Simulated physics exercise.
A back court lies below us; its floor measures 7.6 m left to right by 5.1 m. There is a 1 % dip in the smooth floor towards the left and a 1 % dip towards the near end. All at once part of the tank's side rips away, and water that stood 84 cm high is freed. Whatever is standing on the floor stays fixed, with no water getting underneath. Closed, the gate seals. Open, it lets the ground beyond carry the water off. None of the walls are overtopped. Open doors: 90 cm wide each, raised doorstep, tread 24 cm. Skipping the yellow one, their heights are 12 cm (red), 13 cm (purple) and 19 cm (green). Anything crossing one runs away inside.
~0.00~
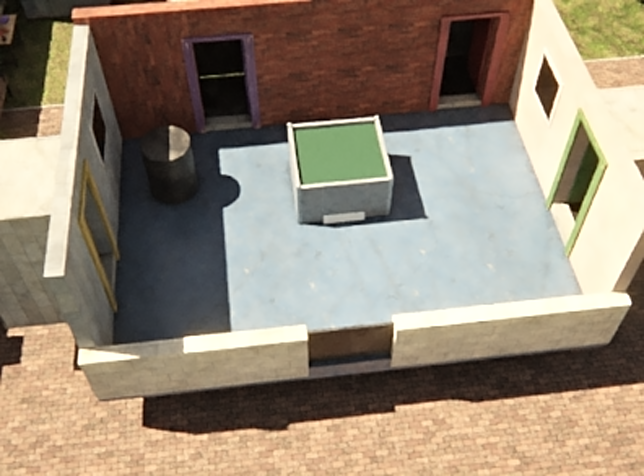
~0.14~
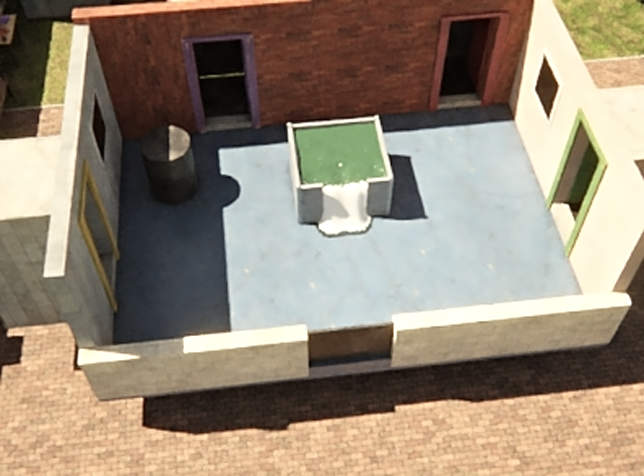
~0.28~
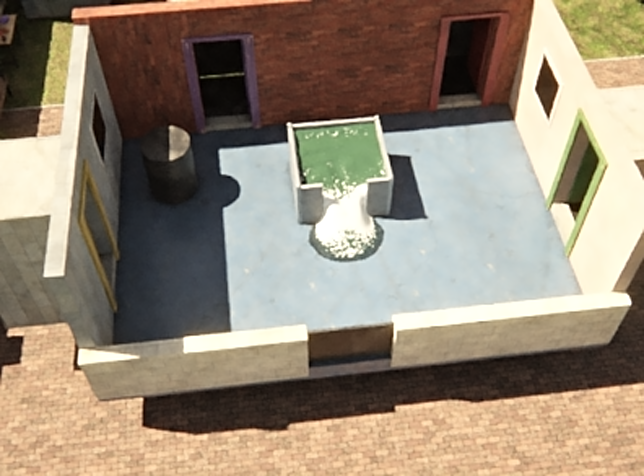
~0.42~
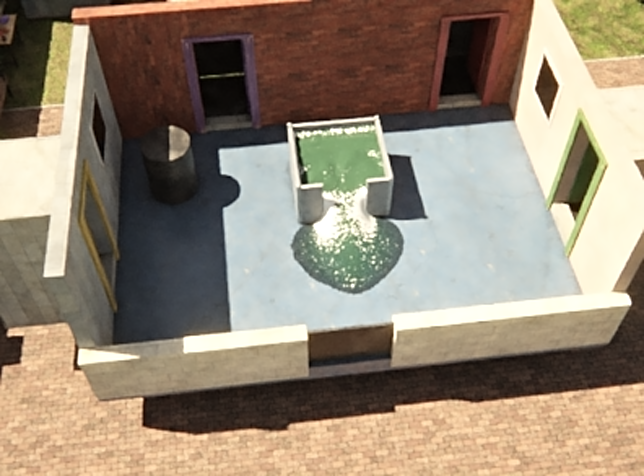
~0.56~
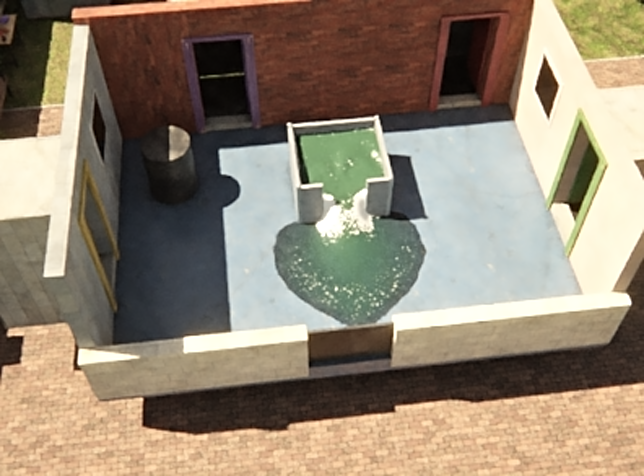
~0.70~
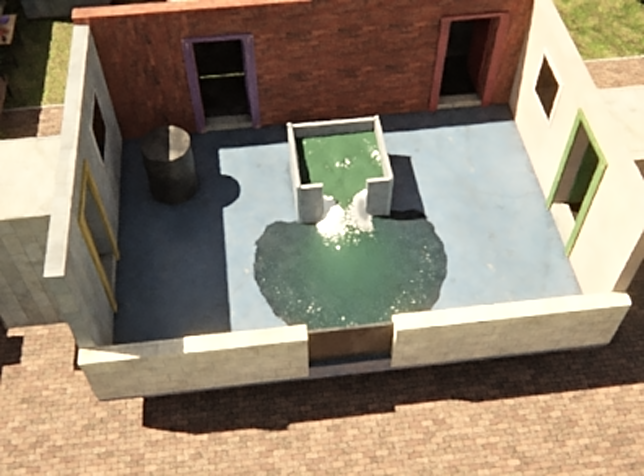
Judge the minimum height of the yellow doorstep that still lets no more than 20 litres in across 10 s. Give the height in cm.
My estimate is 7 cm.
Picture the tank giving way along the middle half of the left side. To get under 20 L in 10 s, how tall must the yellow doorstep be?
That way, roughly 19 cm.
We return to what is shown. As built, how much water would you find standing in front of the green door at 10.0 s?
It stands about 2.5 centimetres deep.
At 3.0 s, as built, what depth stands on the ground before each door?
Door by door, in centimetres - red 0, purple 0, green 6, yellow 9.
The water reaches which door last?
Purple, last of all.
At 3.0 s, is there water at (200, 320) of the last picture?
It is flooded.
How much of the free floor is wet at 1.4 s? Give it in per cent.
About 30 per cent.
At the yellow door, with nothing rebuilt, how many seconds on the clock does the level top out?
About 4.0 seconds.
After 1.4 s water covers 30 % of the floor, deepest (38 cm) near (346, 222); it has not reached the yellow door.
After 3.0 s water covers 40 % of the floor, deepest (26 cm) near (124, 375); 9 cm at the yellow door, 0 litres in over its 22 cm doorstep.
After 10.0 s water covers 100 % of the floor, deepest (10 cm) near (112, 376); 6 cm at the yellow door, 0 litres in over its 22 cm doorstep.
At the yellow door as built, the water arrived by 2.6 s and peaked near 11 cm at 4.2 s.
Run again over the same 10 s with other heights there, 31 litres in over 6 cm, 11 litres over 8 cm. The limit of 20 litres is kept from about 7 cm up.
